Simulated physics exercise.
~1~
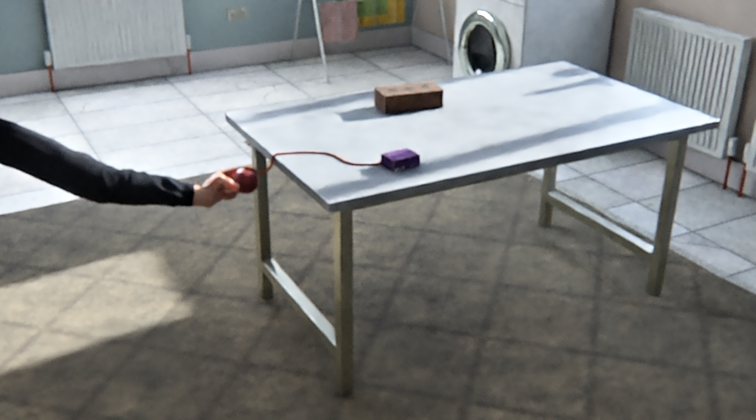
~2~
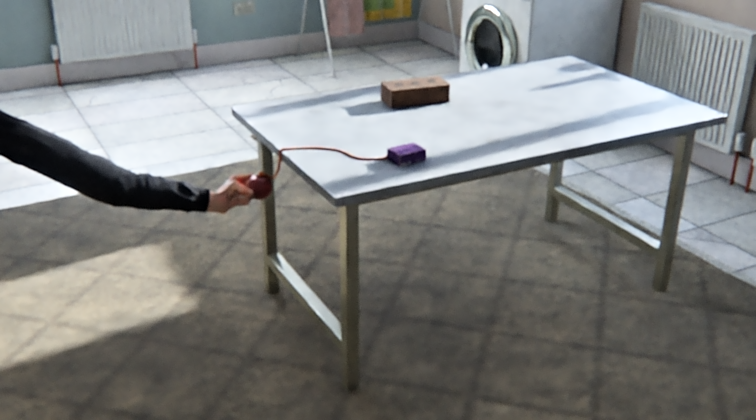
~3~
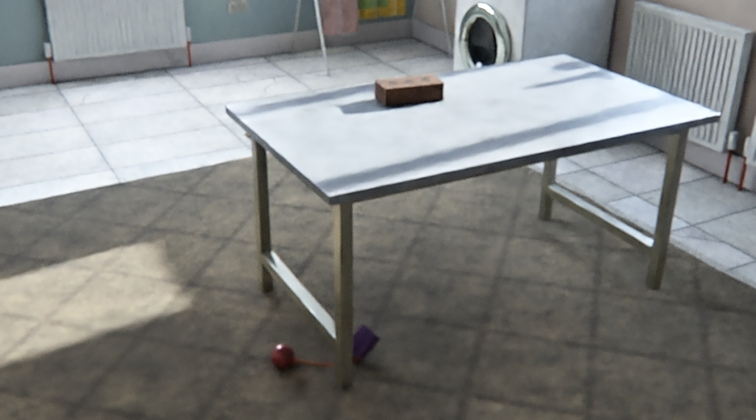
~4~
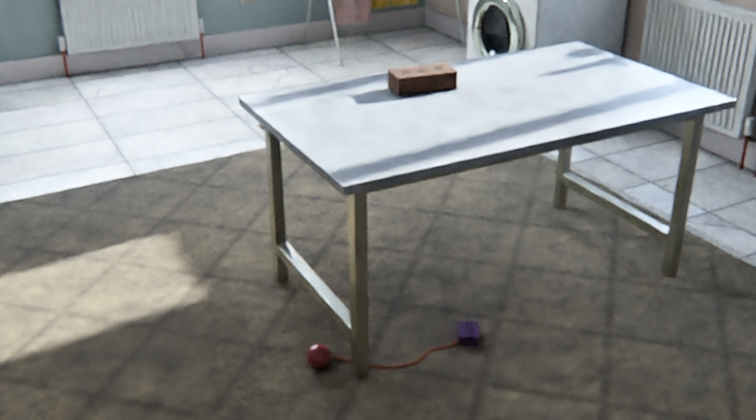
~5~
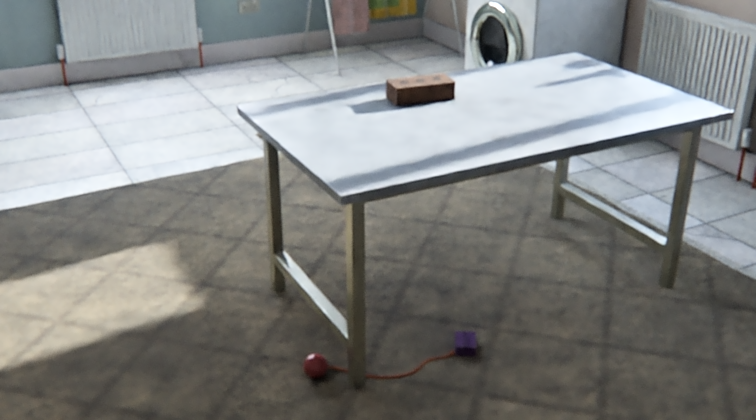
The footage shows a hand holding a red apple beside a table's left end, a shoelace linking it to a purple box on top. Once released, the apple drops to the floor and the box follows, ending to its right, while the brick stays on the table.
